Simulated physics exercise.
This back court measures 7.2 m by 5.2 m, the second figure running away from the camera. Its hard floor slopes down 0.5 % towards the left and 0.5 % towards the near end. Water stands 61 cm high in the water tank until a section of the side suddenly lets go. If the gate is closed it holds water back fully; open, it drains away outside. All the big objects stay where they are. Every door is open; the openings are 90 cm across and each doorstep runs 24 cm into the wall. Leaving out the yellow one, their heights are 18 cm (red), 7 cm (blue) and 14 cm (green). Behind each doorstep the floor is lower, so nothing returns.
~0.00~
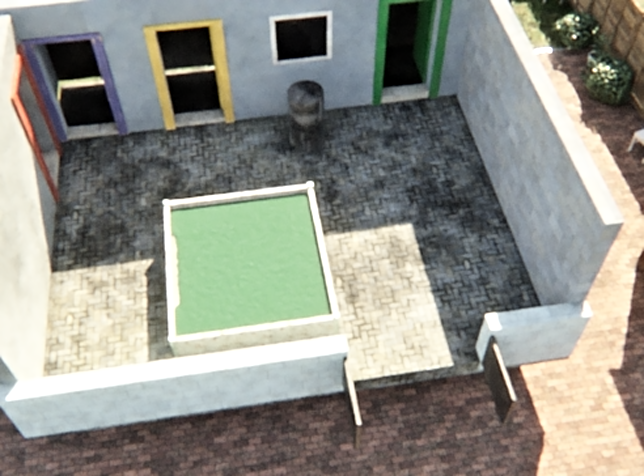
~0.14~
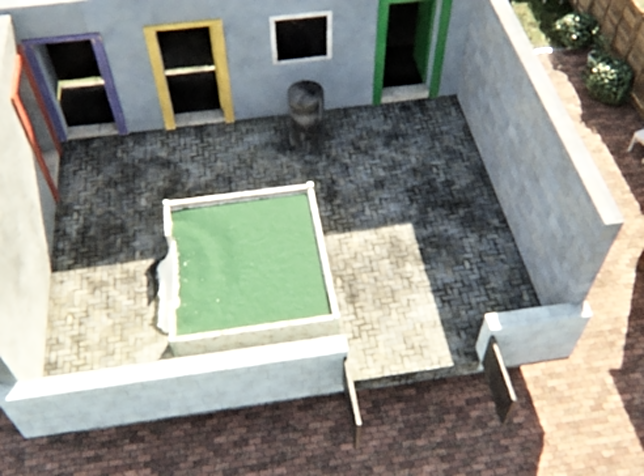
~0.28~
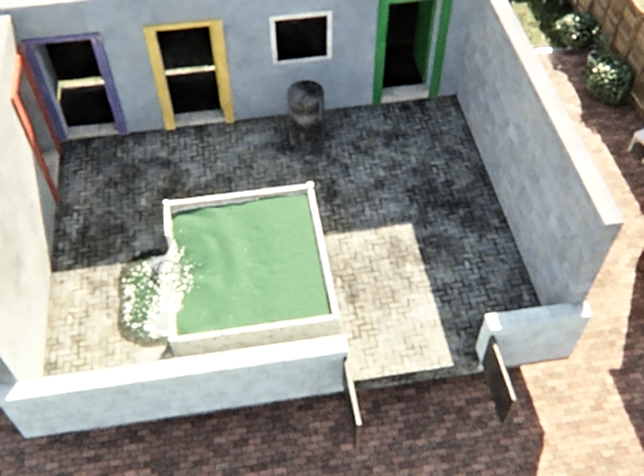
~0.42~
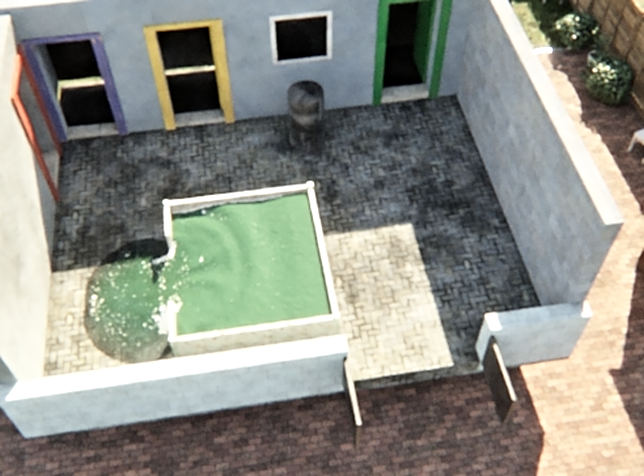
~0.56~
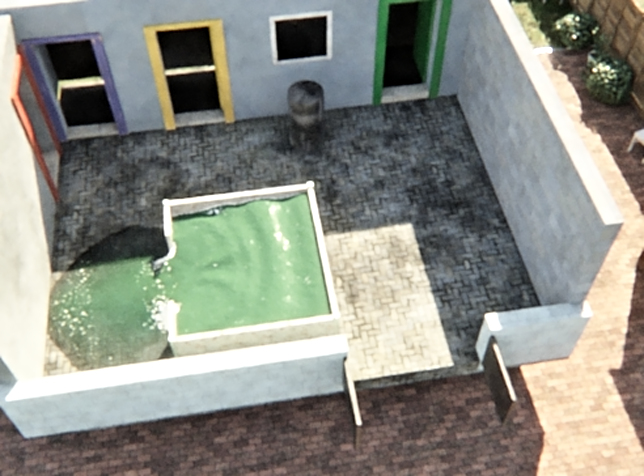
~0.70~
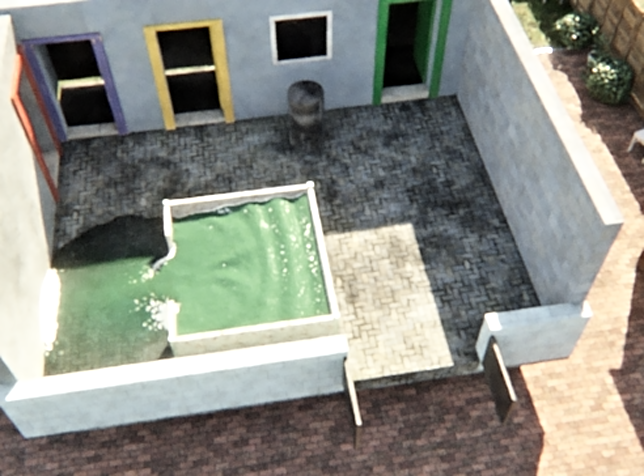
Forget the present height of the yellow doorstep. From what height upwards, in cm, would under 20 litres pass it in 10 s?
About 5 cm.
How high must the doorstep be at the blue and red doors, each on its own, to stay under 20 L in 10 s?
About 22 cm at blue and 8.5 cm at red.
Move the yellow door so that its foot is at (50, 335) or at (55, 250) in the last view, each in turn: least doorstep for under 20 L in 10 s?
About 34 and 23 cm.
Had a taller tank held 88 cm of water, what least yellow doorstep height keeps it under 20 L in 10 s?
Some 8.5 cm.
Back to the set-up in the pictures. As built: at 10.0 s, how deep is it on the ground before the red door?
Roughly 10.0 cm deep.
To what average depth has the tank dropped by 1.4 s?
Roughly 44 cm on average.
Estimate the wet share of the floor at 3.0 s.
Near 35 per cent is wet.
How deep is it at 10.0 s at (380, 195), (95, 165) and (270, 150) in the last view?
About 3, 12 and 7 cm.
After 1.4 s water covers 15 % of the floor, deepest (52 cm) near (41, 411); it has not reached the yellow door.
After 3.0 s water covers 35 % of the floor, deepest (34 cm) near (41, 411); 3 cm at the yellow door, 0 litres in over its 9 cm doorstep.
After 10.0 s water covers 95 % of the floor, deepest (14 cm) near (41, 411); 6 cm at the yellow door, 0 litres in over its 9 cm doorstep.
At the yellow door as built, the water arrived by 2.8 s and peaked near 9 cm at 6.0 s.
With a doorstep of 4.5 cm, 27 litres would have come in within the 10 s; with 5.5 cm, 16 litres. So under 20 litres takes about 5 cm.
